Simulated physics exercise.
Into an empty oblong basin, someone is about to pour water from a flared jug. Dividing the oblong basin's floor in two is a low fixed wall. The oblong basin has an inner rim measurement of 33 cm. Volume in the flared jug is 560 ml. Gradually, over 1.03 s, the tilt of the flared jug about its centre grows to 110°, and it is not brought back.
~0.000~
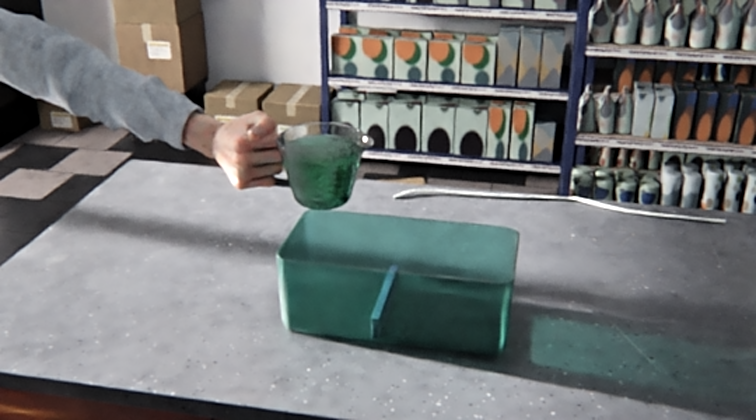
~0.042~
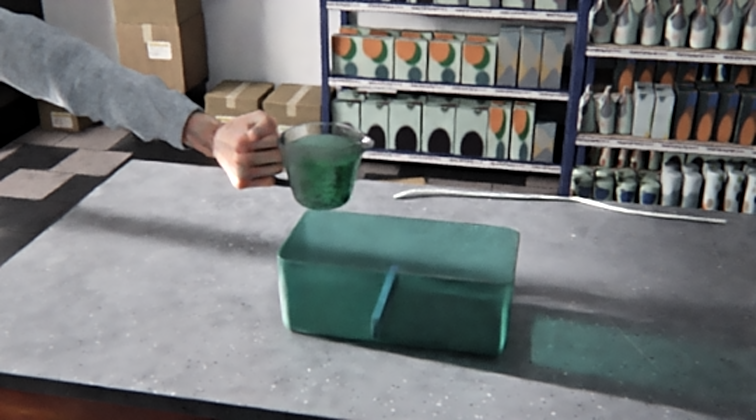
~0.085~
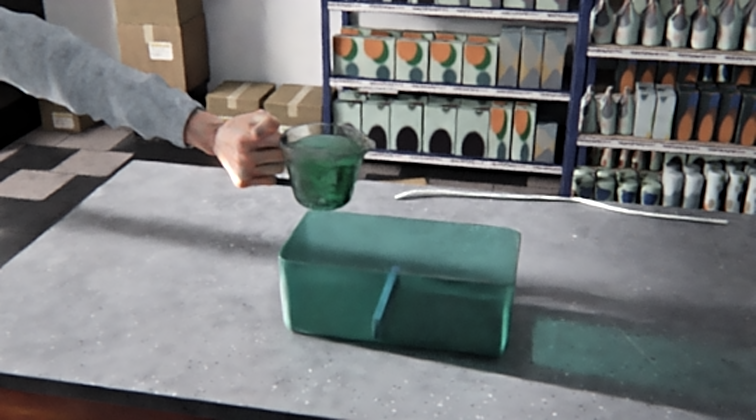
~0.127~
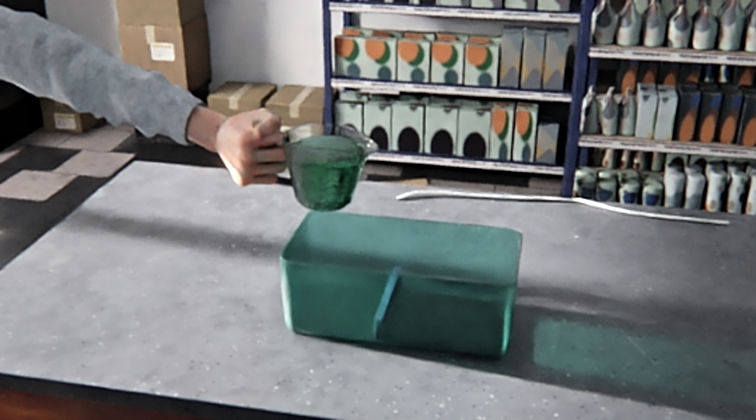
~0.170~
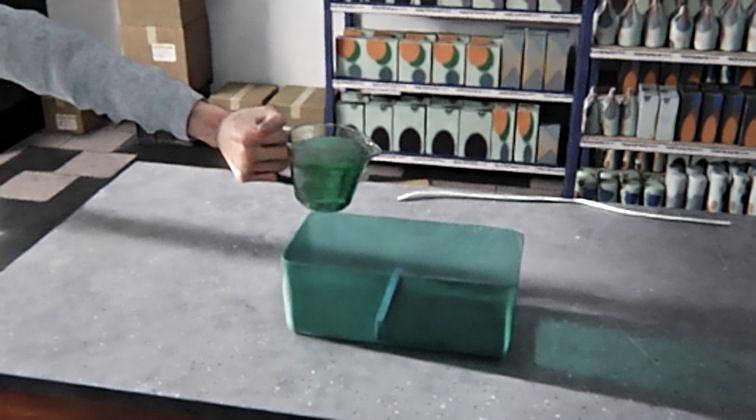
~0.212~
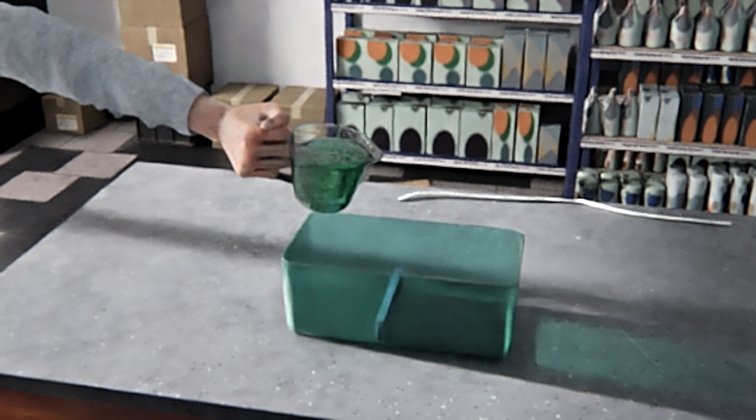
A hand in a grey sleeve held a clear jug of green liquid above a greenish oblong basin on a grey table, then slowly tilted it slightly to the right.
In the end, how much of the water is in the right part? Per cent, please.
Roughly 81 percent is in the right part.
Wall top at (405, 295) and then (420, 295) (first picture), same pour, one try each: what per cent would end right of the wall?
In turn about 55 and 20 per cent.
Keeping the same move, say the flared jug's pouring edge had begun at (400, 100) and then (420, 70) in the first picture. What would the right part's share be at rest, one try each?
Respectively about 90 and 85 percent.
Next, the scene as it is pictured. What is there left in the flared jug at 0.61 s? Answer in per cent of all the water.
58 %.
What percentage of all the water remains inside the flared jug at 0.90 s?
Around 5 percent of it.
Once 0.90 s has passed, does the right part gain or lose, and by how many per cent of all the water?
The right part gains close to 3 per cent.
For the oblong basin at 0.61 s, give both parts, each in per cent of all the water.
Left roughly 0, right roughly 18.
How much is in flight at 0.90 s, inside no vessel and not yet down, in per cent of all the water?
Roughly 5 per cent.
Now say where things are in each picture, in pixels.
It leans 0°; its right rim is at (373, 143); the water meets the walls at (285, 143) and (361, 149); the oblong basin's rim runs from (291, 233) to (516, 256); the wall's top is at (386, 291), in the first frame.
It leans 0°; its right rim is at (374, 144); the water meets the walls at (285, 143) and (362, 149), in the second frame.
It leans 2°; its right rim is at (376, 146); the water meets the walls at (287, 144) and (364, 151), in the third frame.
It leans 4°; its right rim is at (378, 149); the water meets the walls at (290, 144) and (366, 152), in the fourth frame.
It leans 7°; its right rim is at (381, 152); the water meets the walls at (293, 145) and (369, 154), in the fifth frame.
It leans 11°; its right rim is at (383, 156); the water meets the walls at (295, 146) and (373, 156), in the sixth frame.
By 0.61 s the tilt is 70° and 59 per cent is still to pour, 0 is left of the wall and 18 right of it.
By 0.90 s the tilt is 106° and 5 per cent is still to pour, 12 is left of the wall and 78 right of it.
By 1.20 s the tilt is 110° and 0 per cent is still to pour, 18 is left of the wall and 82 right of it.
By 1.53 s the tilt is 110° and 0 per cent is still to pour, 18 is left of the wall and 81 right of it.
At rest 18 per cent lies left of the wall, 81 right of it and 0 outside.
